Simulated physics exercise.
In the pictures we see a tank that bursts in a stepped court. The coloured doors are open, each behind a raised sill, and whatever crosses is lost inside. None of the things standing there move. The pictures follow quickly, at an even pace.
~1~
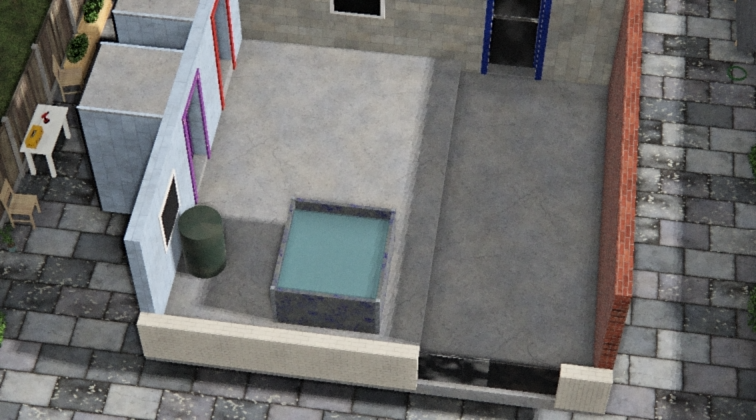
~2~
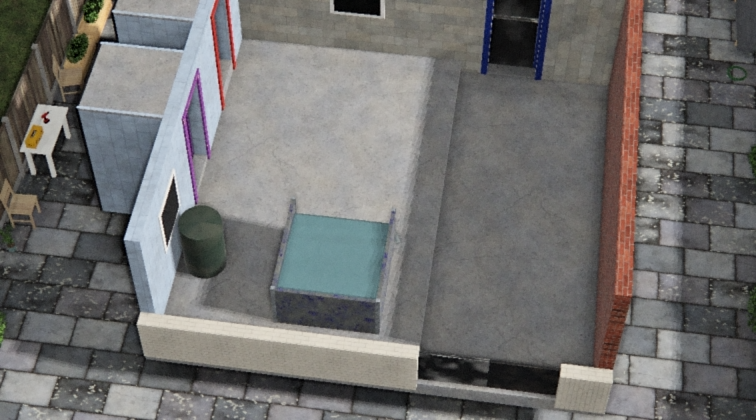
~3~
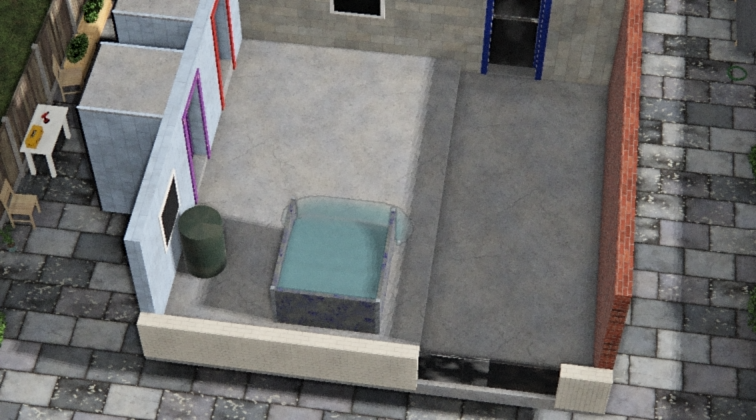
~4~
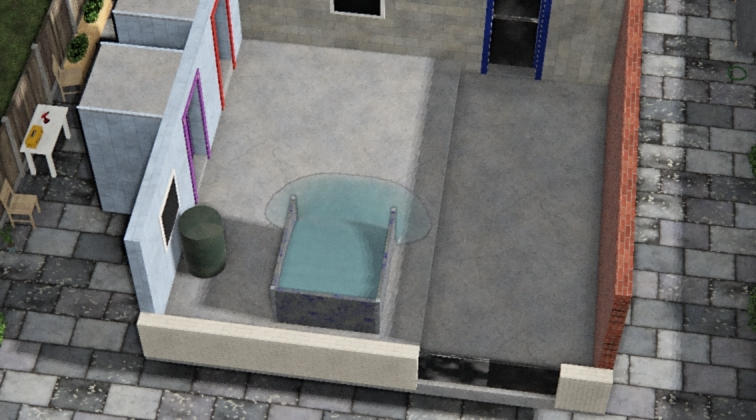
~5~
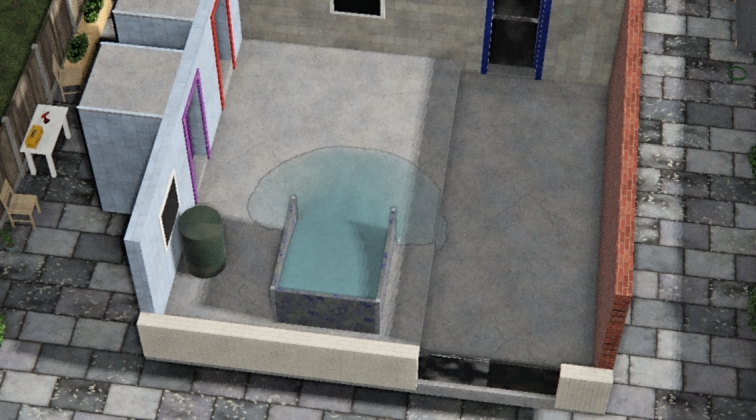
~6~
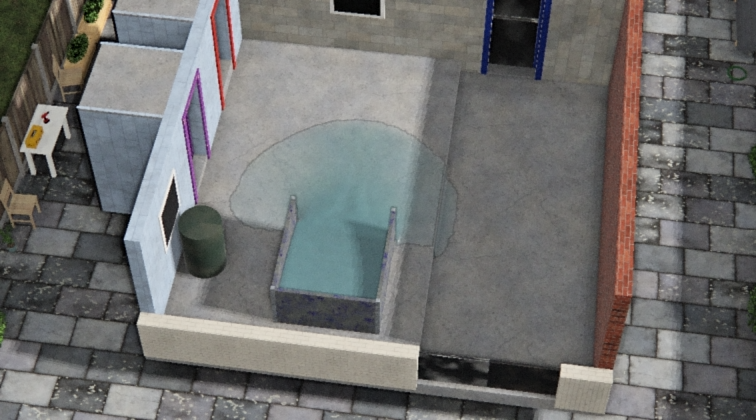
A tank of bluish water in a walled court lost its far side, and the water poured out through the gap, spreading in a widening, rounded sheet across the grey floor toward the back wall.
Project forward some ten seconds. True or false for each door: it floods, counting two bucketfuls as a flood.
Blue door - true; purple door - false; red door - false.
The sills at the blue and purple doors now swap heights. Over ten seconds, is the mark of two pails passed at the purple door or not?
In that case purple exceeds the limit.
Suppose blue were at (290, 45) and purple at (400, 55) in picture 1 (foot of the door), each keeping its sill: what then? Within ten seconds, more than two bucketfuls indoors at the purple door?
For the purple door, it tops it.
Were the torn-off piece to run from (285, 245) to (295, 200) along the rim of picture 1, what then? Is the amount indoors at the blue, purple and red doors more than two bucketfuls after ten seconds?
In order, blue door remains short of it, purple door overshoots the limit, red door remains short of it.
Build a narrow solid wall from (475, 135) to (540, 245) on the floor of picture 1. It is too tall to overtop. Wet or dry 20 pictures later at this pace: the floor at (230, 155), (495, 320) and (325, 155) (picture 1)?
Lab note - spot 1 inundated, spot 2 parched, spot 3 inundated.
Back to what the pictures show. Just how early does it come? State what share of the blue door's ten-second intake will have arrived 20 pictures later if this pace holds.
Estimate: Roughly 45 %.
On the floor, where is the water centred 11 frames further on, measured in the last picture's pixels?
I'd put my finger on (355, 158).
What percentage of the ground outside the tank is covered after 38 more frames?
About 75 per cent.
A moment on, water covers 45 % of the floor; the blue door not reached, the purple door wet at the sill, nothing in, the red door not reached.
Next, water covers 55 % of the floor; the blue door under two buckets in, the purple door wet at the sill, nothing in, the red door wet at the sill, nothing in.
Then, water covers 55 % of the floor; the blue door over two buckets in, the purple door wet at the sill, nothing in, the red door wet at the sill, nothing in.
Later, water covers 75 % of the floor; the blue door far over two buckets in, the purple door wet at the sill, nothing in, the red door wet at the sill, nothing in.
In the end, water covers 95 % of the floor; the blue door far over two buckets in, the purple door wet at the sill, nothing in, the red door wet at the sill, nothing in.
